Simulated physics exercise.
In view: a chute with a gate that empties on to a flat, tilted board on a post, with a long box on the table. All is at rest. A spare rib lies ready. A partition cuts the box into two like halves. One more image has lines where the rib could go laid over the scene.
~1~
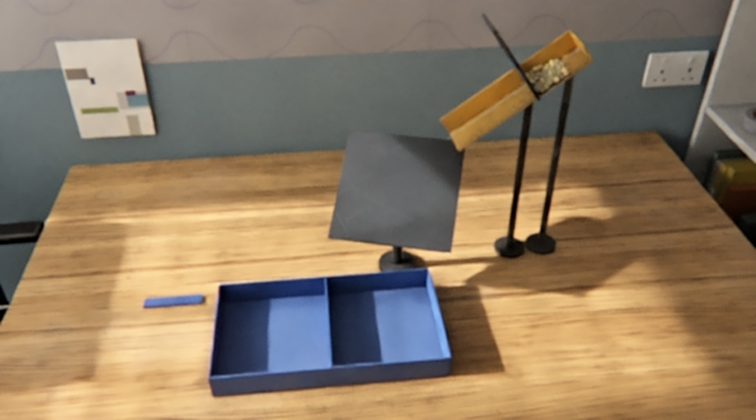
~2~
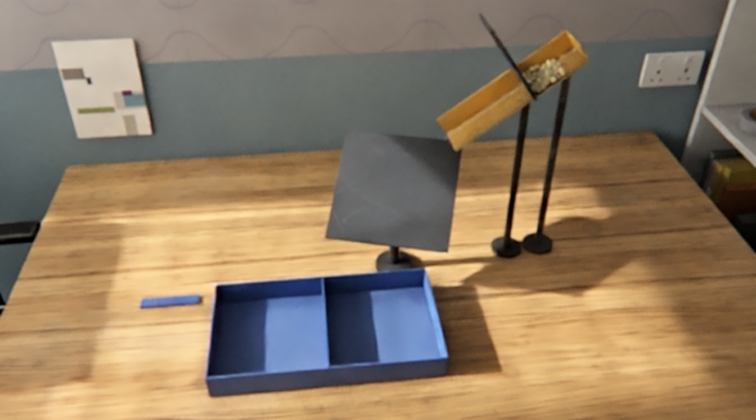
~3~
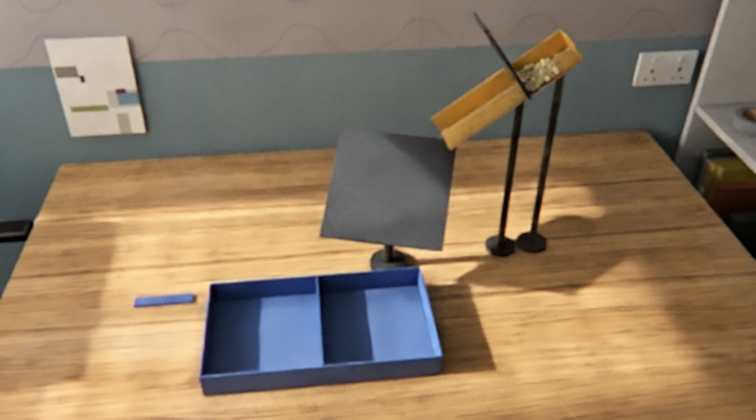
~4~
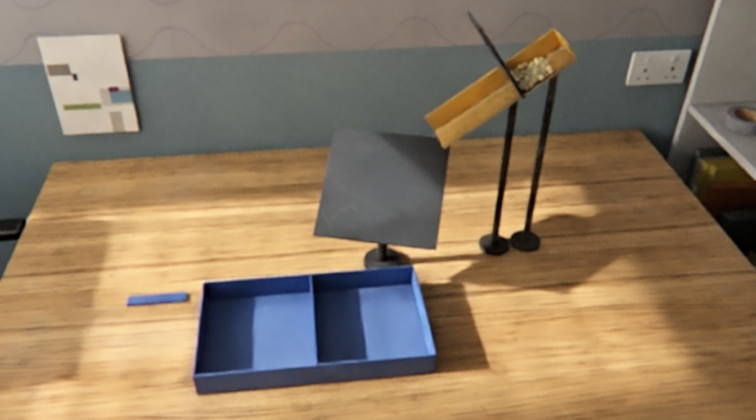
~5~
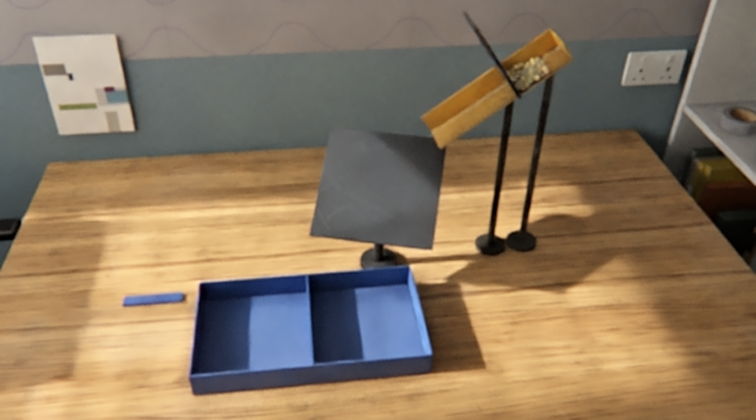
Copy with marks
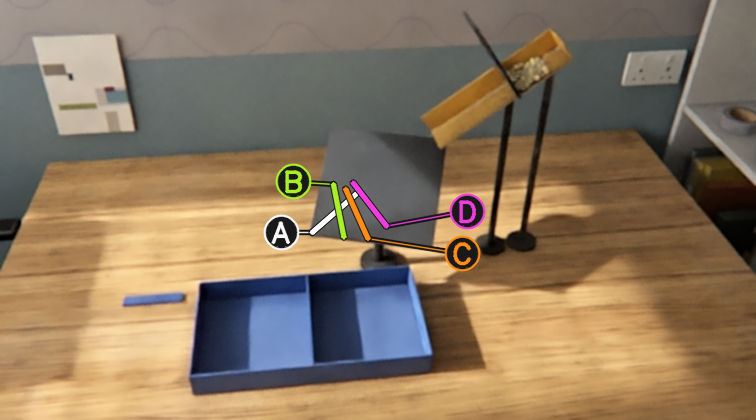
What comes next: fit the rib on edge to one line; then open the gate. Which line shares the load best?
Use line A.
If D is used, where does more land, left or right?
More lands on the right.
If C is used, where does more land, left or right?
More lands on the right.
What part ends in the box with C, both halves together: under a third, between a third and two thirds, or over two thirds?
Over two thirds.
On the marked copy, line A from (356, 194) to (312, 232); line B from (333, 184) to (343, 237); line C from (345, 189) to (367, 238); line D from (353, 182) to (386, 226).
For line A, of what is caught, about half in the left half, about half in the right.
For line B, of what is caught, none in the left half, all in the right.
For line C, of what is caught, none in the left half, all in the right.
For line D, of what is caught, a stray few in the left half, nearly all in the right.
